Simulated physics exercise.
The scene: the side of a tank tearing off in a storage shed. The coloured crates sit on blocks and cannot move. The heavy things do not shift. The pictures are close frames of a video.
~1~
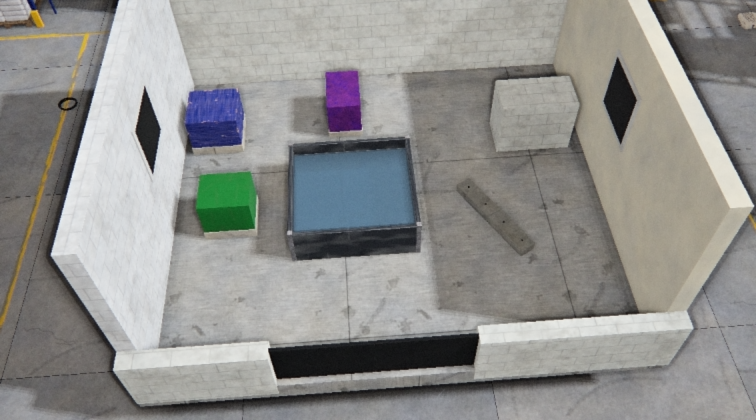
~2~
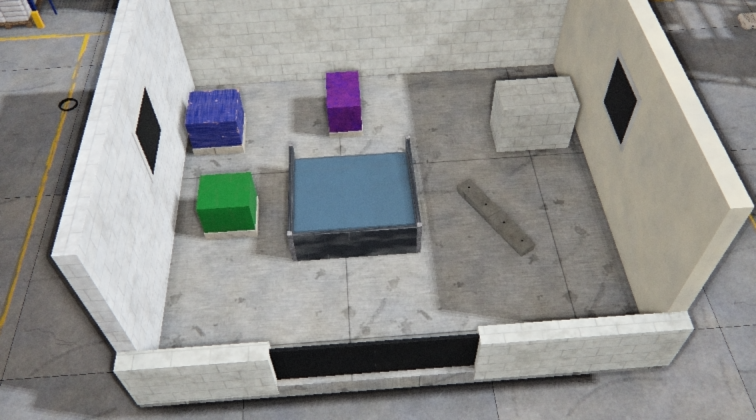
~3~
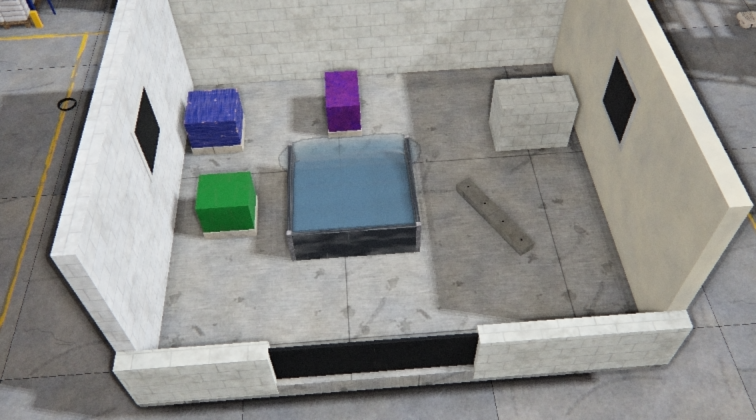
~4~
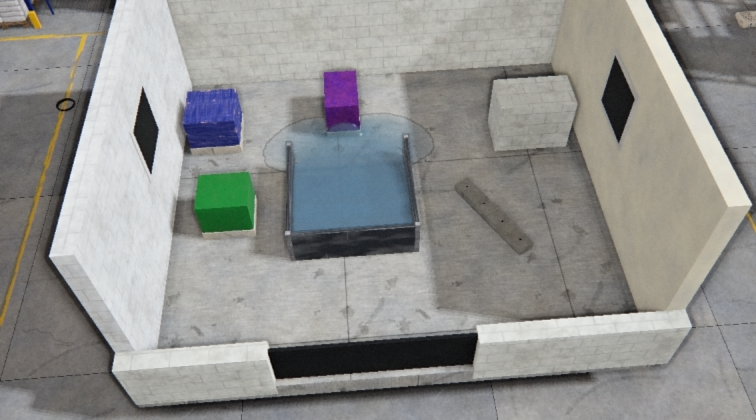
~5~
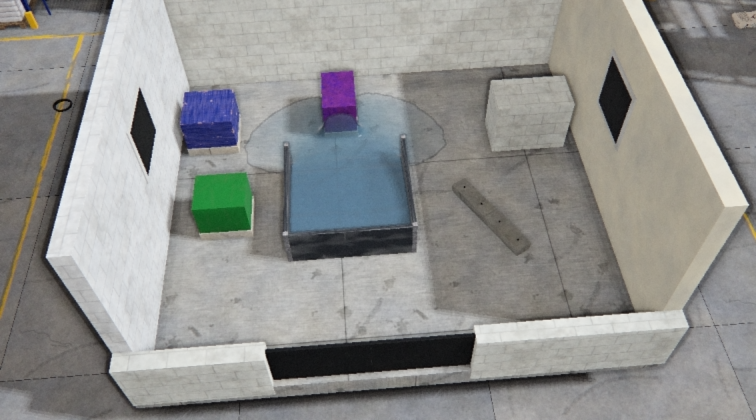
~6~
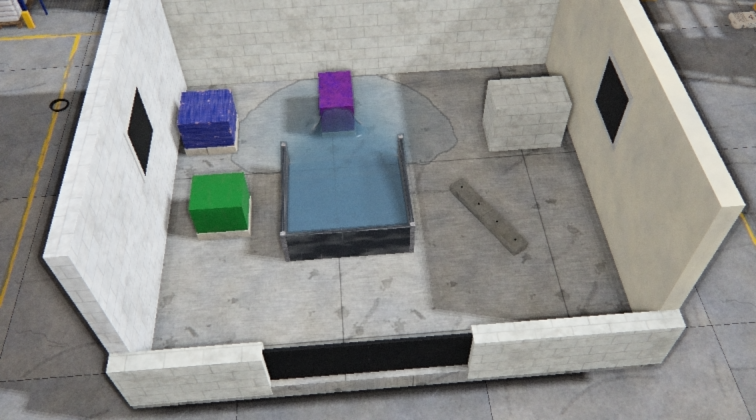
A tank of blue water sits at the centre of a pale-walled, open-topped storage shed, seen from high above the front. Blue and green blocks stand to its left, a purple block behind, a pale grey block and a grey plank to its right. The tank's far side gives way and water pours out backward, fanning across the floor around the purple block, while the view shifts very slightly.
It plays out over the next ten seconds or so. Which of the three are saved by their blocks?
The purple crate is soaked; the blue crate is soaked; the green crate keeps dry.
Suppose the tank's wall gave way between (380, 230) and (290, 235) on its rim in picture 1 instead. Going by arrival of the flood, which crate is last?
I say the purple crate.
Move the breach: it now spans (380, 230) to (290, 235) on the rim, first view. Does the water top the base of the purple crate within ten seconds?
Purple crate is spared.
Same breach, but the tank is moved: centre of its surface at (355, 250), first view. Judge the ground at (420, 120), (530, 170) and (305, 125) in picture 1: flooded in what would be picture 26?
As listed: Wet, free of water, flooded.
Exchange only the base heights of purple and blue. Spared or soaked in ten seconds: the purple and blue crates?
Then: The purple crate takes water, the blue crate is topped.
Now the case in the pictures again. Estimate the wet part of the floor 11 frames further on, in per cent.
Some 35 per cent.
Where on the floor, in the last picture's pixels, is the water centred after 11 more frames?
Roughly at (347, 136).
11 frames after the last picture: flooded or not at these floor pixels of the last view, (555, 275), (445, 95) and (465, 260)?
As listed: Free of water, wet, no water.
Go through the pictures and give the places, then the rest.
The first picture shows still water in the water tank at (352, 187).
In the second picture, water pours out on the water tank's far side and has run to a hidden place.
In the third picture, the front is at (413, 148), out from the gap on the water tank's far side.
In the fourth picture, water pours out on the water tank's far side and has run to (426, 138).
In the fifth picture, the front is at (392, 100), out from the gap on the water tank's far side.
In the sixth picture, water pours out on the water tank's far side and has run to (298, 85).
A moment on, water covers 25 % of the floor; the purple crate water round its plinth, the blue crate water round its plinth, the green crate not reached.
Next, water covers 35 % of the floor; the purple crate water round its plinth, the blue crate water round its plinth, the green crate not reached.
Then, water covers 45 % of the floor; the purple crate water round its plinth, the blue crate water round its plinth, the green crate water round its plinth.
Later, water covers 70 % of the floor; the purple crate water round its plinth, the blue crate water round its plinth, the green crate water round its plinth.
In the end, water covers 95 % of the floor; the purple crate was topped, the blue crate was topped, the green crate stayed above the water.
